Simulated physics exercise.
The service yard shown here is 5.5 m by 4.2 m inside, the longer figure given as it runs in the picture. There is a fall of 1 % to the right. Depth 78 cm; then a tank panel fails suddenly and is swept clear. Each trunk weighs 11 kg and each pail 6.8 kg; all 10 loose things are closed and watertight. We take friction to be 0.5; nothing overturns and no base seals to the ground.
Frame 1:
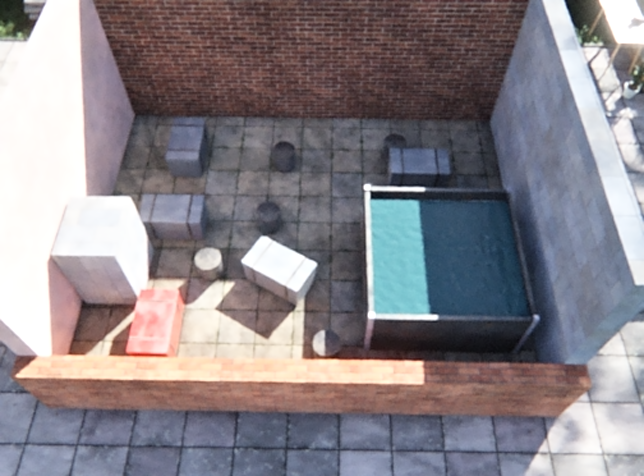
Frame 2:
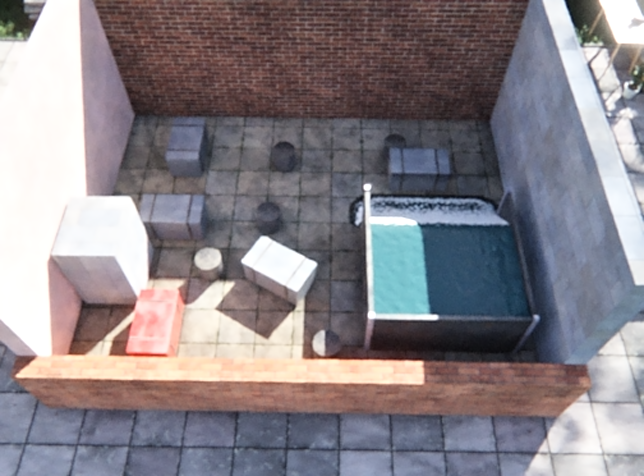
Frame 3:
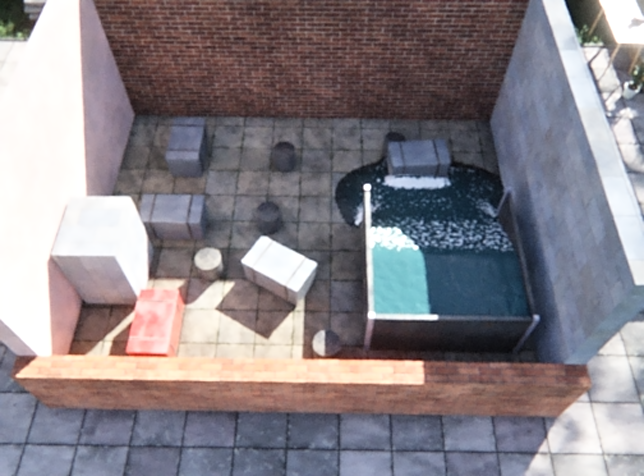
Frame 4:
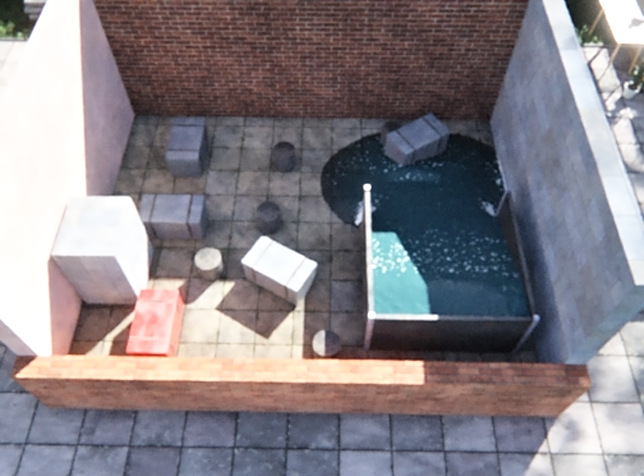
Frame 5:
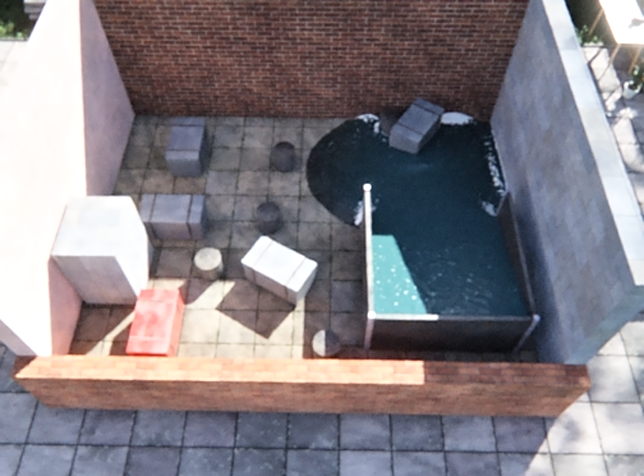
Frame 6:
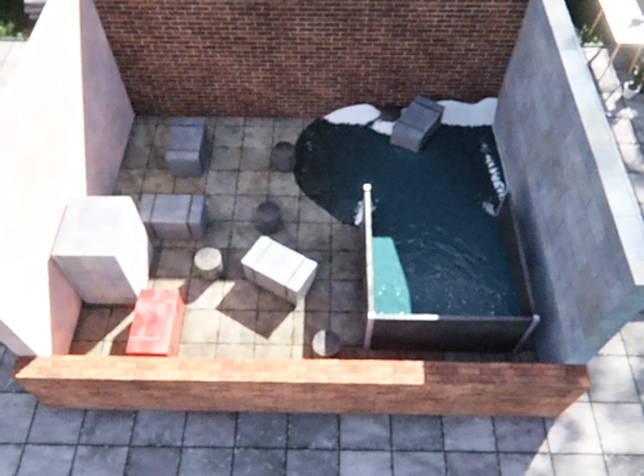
To begin with, a square tank of teal water stands at the right of a walled yard scattered with boxes and a red trunk. Its far side opens and water surges toward the brick wall, turning and pushing a grey box back, then spreads leftward, foaming along the walls.
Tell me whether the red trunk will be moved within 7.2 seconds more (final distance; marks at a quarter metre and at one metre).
Red trunk covers a modest distance.
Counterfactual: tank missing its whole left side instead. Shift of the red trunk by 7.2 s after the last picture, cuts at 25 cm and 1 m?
From there, the red trunk gets swept far.
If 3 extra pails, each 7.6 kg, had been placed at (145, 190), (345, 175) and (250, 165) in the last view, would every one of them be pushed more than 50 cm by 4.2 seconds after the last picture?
In sequence: Goes beyond; goes beyond; goes beyond.
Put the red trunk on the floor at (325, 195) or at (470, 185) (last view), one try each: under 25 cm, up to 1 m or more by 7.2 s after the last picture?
Spot one - it creeps some distance; spot two - it is swept away.
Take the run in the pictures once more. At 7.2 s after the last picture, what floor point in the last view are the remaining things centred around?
It sits at about (263, 299).
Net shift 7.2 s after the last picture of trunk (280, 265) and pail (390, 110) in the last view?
Lab note - net shifts in turn: 80 cm; 300 cm.
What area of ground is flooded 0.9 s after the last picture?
Roughly 10.5 m2 of it is wet.
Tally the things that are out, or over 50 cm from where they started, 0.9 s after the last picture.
By my tally, 2.
Then, 0.9 s after the last picture the red trunk is near (153, 320), 0.0 m from its start, aground; 2 afloat.
Then, 2.8 s after the last picture the red trunk is near (153, 320), 0.0 m from its start, aground; 4 afloat.
Then, 4.8 s after the last picture the red trunk is near (140, 329), 0.2 m from its start, afloat; 9 afloat.
Then, 7.2 s after the last picture the red trunk is near (89, 322), 0.7 m from its start, afloat; 10 afloat.
